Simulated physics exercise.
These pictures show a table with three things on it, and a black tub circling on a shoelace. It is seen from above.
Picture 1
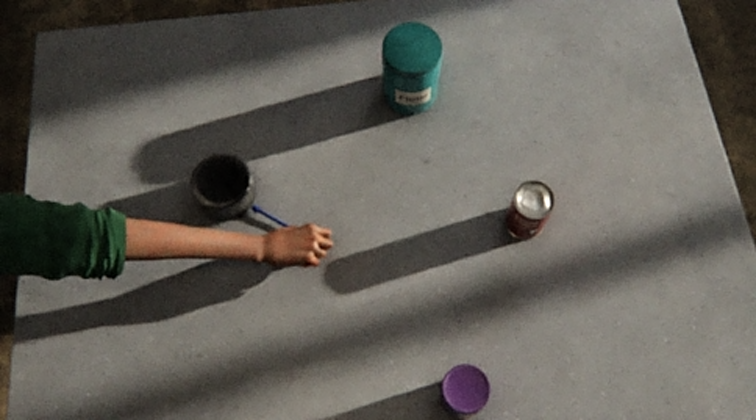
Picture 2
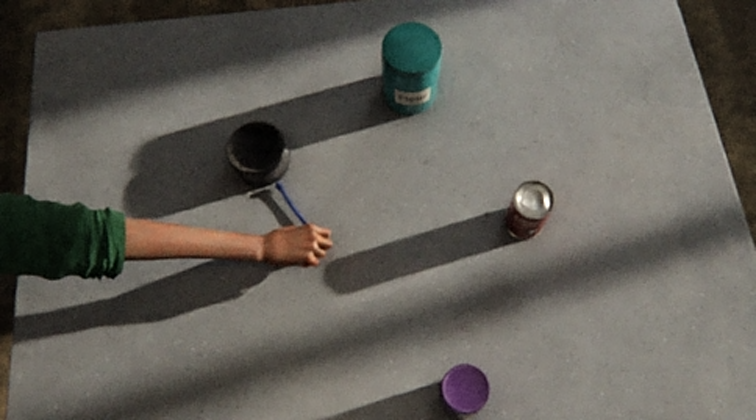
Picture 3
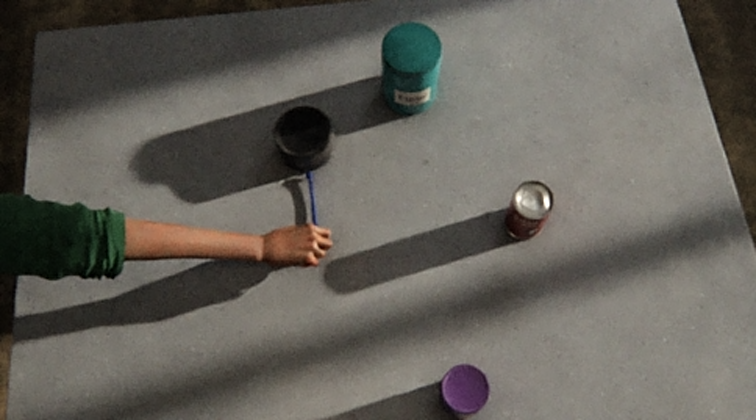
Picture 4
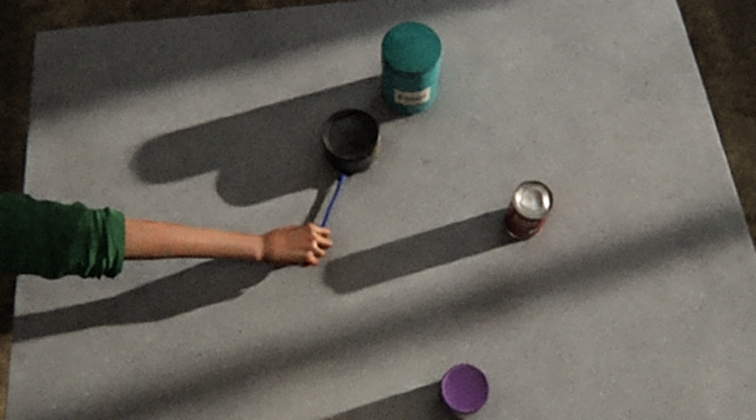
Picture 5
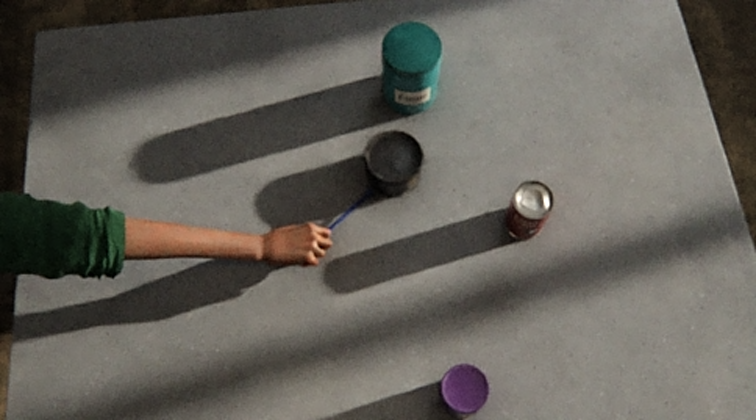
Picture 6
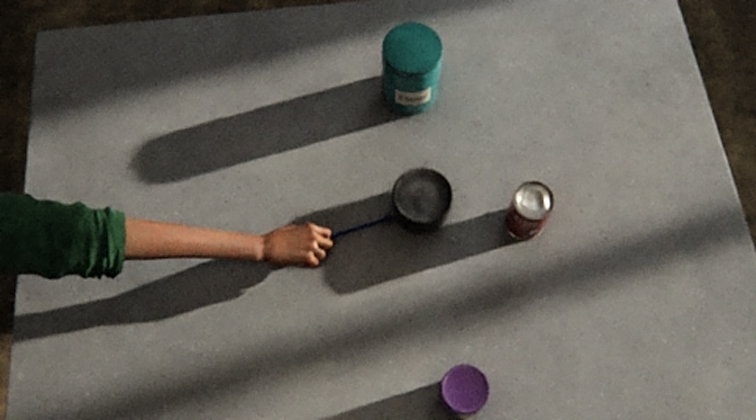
A bare forearm in a rolled green sleeve reaches in from the left over a grey table seen from above, its fist holding a blue shoelace tied to a black tub. A turquoise canister stands at the top, a red tin at right and a purple tin at the bottom. The tub swings clockwise around the nearly still fist, from upper left, past the top, to the right, between fist and red tin.
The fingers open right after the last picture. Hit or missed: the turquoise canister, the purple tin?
The turquoise canister remains clear; the purple tin takes the knock.
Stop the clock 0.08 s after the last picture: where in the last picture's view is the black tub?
At about (444, 293).
Then, 0.08 s on from there, tub near (444, 294).
Then, 0.20 s on from there, tub near (461, 366); purple tin pushed aside.
In the end, tub near (466, 380); purple tin pushed aside. The turquoise canister escapes it and the purple tin is struck.
